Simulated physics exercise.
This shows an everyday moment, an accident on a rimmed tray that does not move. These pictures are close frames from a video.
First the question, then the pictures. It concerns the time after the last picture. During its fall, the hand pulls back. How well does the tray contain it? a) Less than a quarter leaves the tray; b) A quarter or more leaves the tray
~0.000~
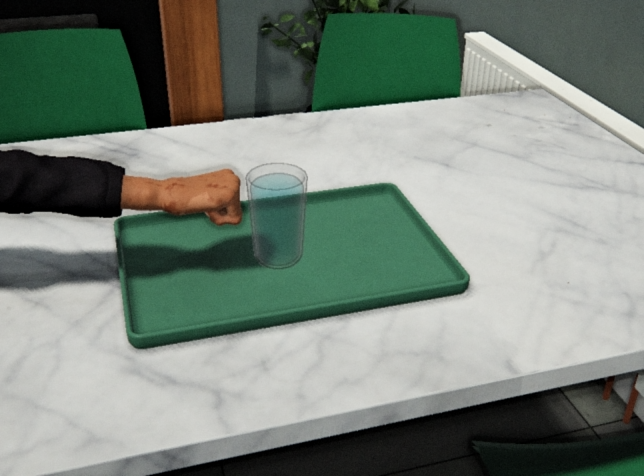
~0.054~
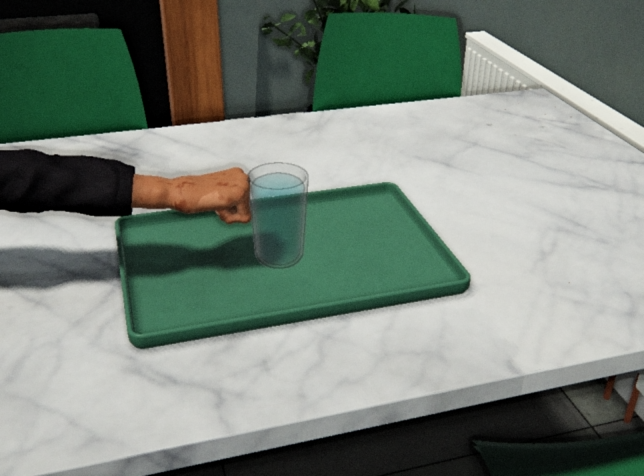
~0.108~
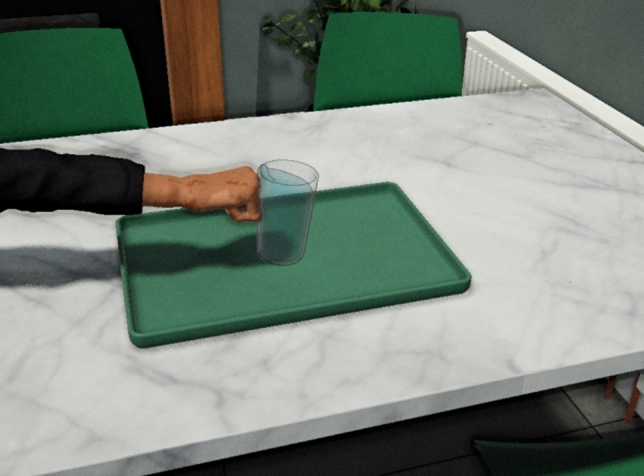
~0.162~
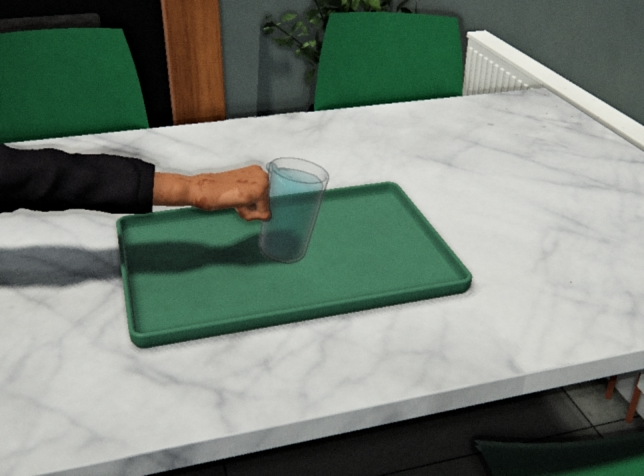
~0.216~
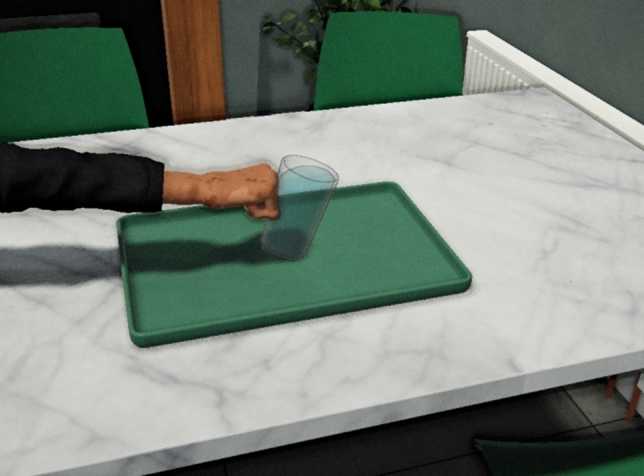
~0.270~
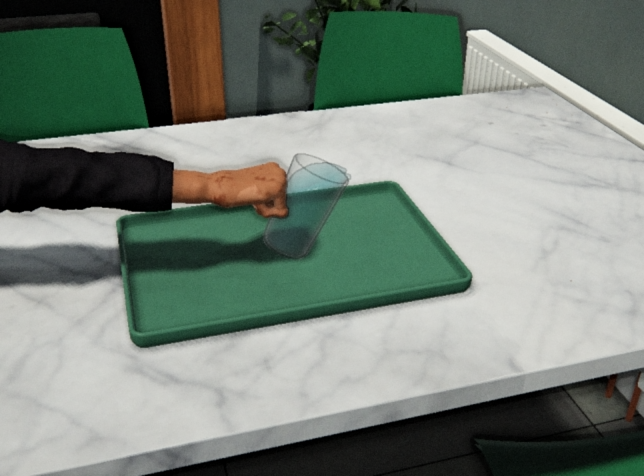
Option b: A quarter or more leaves the tray.
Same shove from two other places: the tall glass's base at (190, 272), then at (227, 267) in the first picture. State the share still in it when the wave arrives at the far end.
It would be around 55 per cent, and then around 60 per cent.
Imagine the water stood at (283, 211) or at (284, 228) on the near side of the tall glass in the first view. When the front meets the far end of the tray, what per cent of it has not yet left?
80 % and 85 %.
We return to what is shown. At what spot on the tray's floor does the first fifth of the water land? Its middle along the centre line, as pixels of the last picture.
I'd mark it somewhere roughly at pixel (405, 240).
A moment on, the tall glass lies on its side and 94 per cent is in the glass, 5 on the tray and 2 above or beyond its rim.
Next, the tall glass lies on its side and 54 per cent is in the glass, 29 on the tray and 17 above or beyond its rim.
Then the tall glass lies on its side and 33 per cent is in the glass, 34 on the tray and 33 above or beyond its rim.
Later the tall glass lies on its side and 18 per cent is in the glass, 48 on the tray and 34 above or beyond its rim.
At rest 66 per cent is held by tray and glass, 34 is off the tray.
